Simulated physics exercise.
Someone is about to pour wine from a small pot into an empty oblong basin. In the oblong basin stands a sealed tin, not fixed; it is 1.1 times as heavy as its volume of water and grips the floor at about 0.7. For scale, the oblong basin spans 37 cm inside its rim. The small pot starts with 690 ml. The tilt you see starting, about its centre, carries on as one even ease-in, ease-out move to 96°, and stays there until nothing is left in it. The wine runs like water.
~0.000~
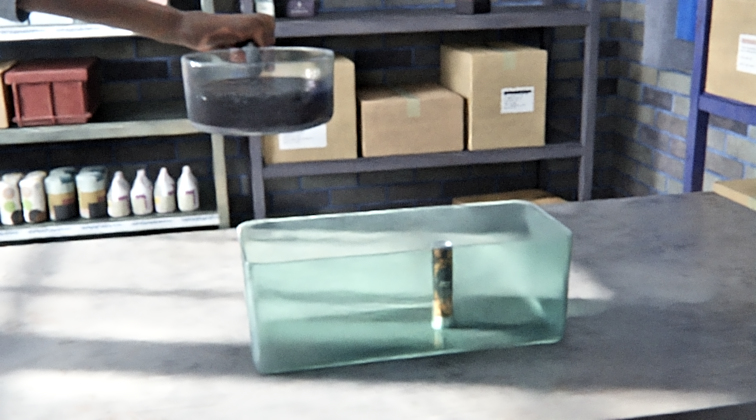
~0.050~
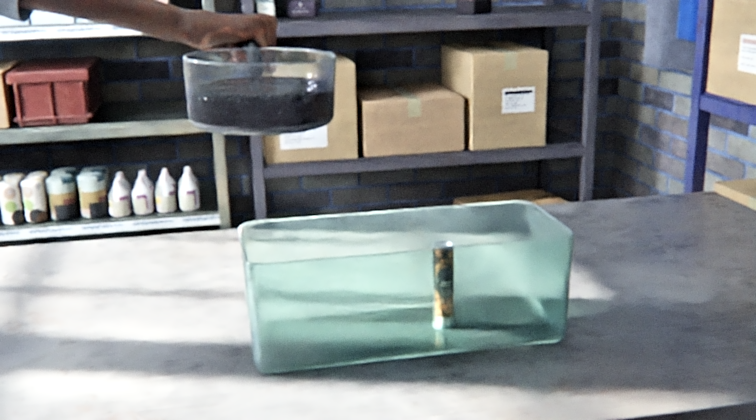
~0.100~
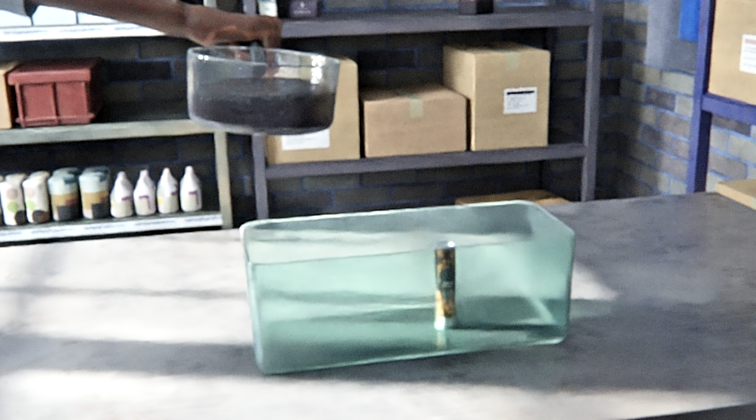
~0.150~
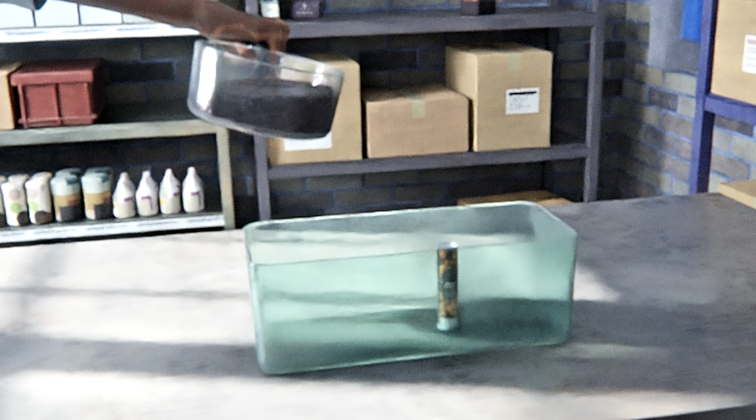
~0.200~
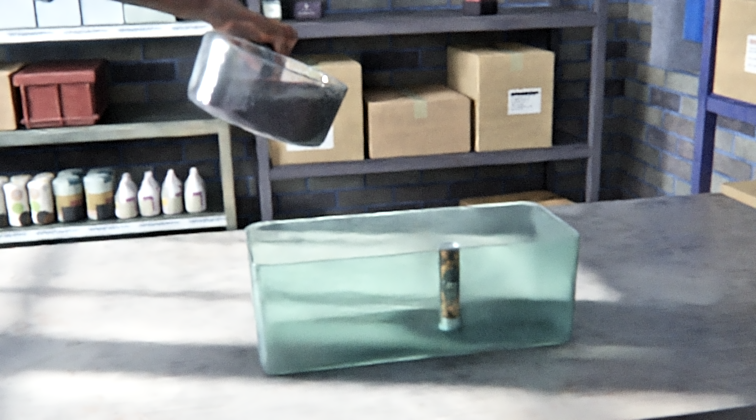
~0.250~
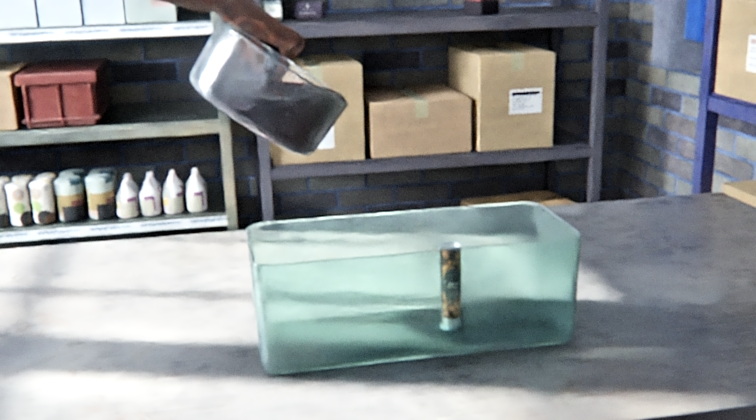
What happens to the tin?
It keeps standing.
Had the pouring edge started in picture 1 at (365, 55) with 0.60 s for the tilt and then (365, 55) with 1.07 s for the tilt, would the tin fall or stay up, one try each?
First it falls; then it goes over.
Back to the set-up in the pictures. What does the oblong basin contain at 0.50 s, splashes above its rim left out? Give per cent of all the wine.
Near 18 in a hundred.
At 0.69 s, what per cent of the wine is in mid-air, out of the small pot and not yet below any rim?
Near 8 in a hundred.
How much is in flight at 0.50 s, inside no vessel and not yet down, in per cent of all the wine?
About 54 per cent.
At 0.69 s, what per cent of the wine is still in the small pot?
Some 10 per cent.
By 0.50 s the tilt is 90° and 28 per cent is still to pour; the tin stands where it began.
By 0.69 s the tilt is 96° and 11 per cent is still to pour; the tin stands where it began.
By 0.89 s the tilt is 96° and 2 per cent is still to pour; the tin stands where it began.
By 1.10 s the tilt is 96° and 1 per cent is still to pour; the tin stands where it began.
At rest the tin stands where it began.
